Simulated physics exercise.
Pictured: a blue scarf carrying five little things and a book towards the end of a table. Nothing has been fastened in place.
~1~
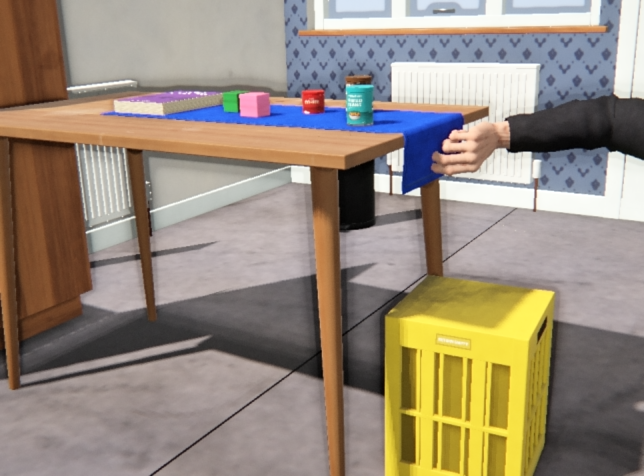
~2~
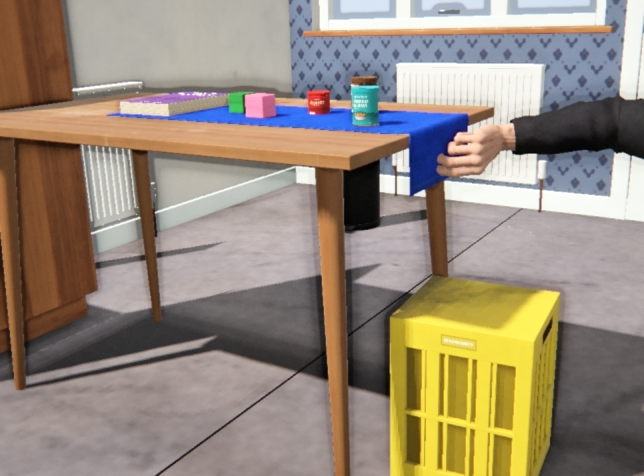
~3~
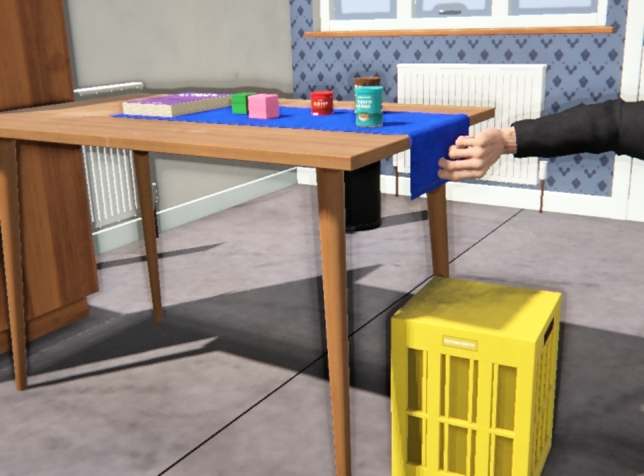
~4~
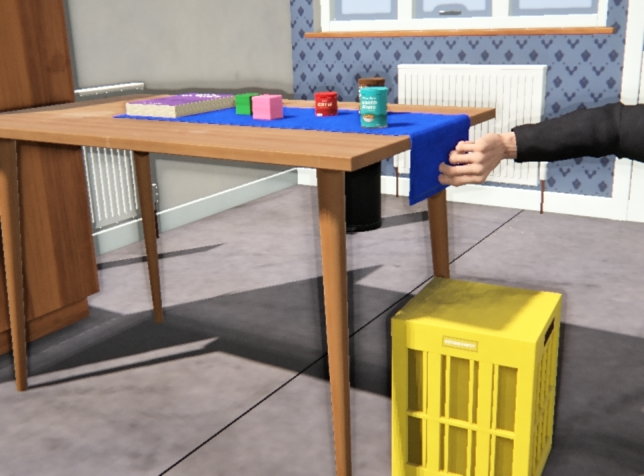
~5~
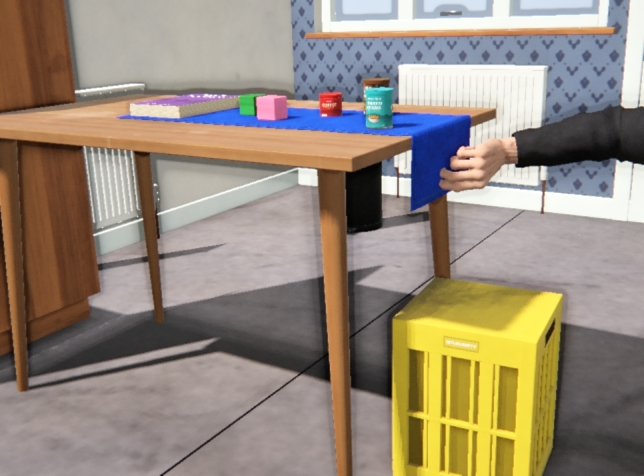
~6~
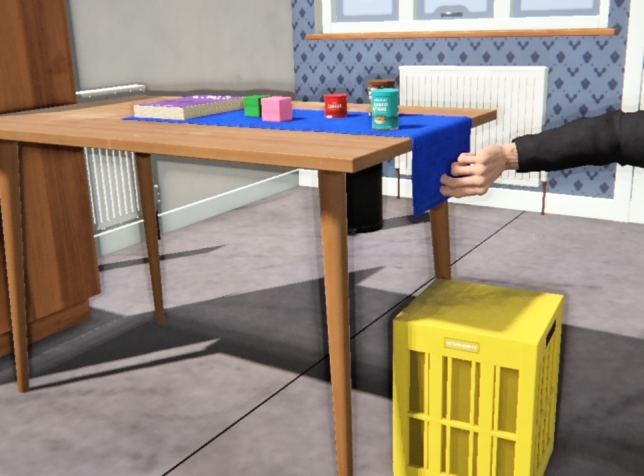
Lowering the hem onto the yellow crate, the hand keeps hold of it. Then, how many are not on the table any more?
Lost over the edge: Two.
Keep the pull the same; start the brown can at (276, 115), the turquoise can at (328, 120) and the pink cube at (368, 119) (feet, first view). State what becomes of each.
In the end the brown can is still up there, the turquoise can is no longer up there and the pink cube is no longer up there.
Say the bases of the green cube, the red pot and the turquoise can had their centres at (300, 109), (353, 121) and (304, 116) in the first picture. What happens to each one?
The green cube? It stays where it is. The red pot tips off, and the turquoise can stays where it is.
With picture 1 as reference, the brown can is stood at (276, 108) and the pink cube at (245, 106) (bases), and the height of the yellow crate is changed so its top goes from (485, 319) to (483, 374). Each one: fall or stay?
The brown can? Safe. The pink cube? Safe.
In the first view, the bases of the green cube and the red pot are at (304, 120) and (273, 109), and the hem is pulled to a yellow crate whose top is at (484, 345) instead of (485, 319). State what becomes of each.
The green cube ends up off the top and the red pot ends up still on top.
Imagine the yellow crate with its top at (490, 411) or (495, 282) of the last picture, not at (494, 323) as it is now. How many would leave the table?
Then 4 and 1.
Early on, hem near (444, 243); all still up.
Midway, hem near (445, 281); turquoise can gone.
Near the end, hem on the crate; turquoise can and brown can gone.
Finally, hem on the crate; turquoise can and brown can gone. The count of fallen things is two.
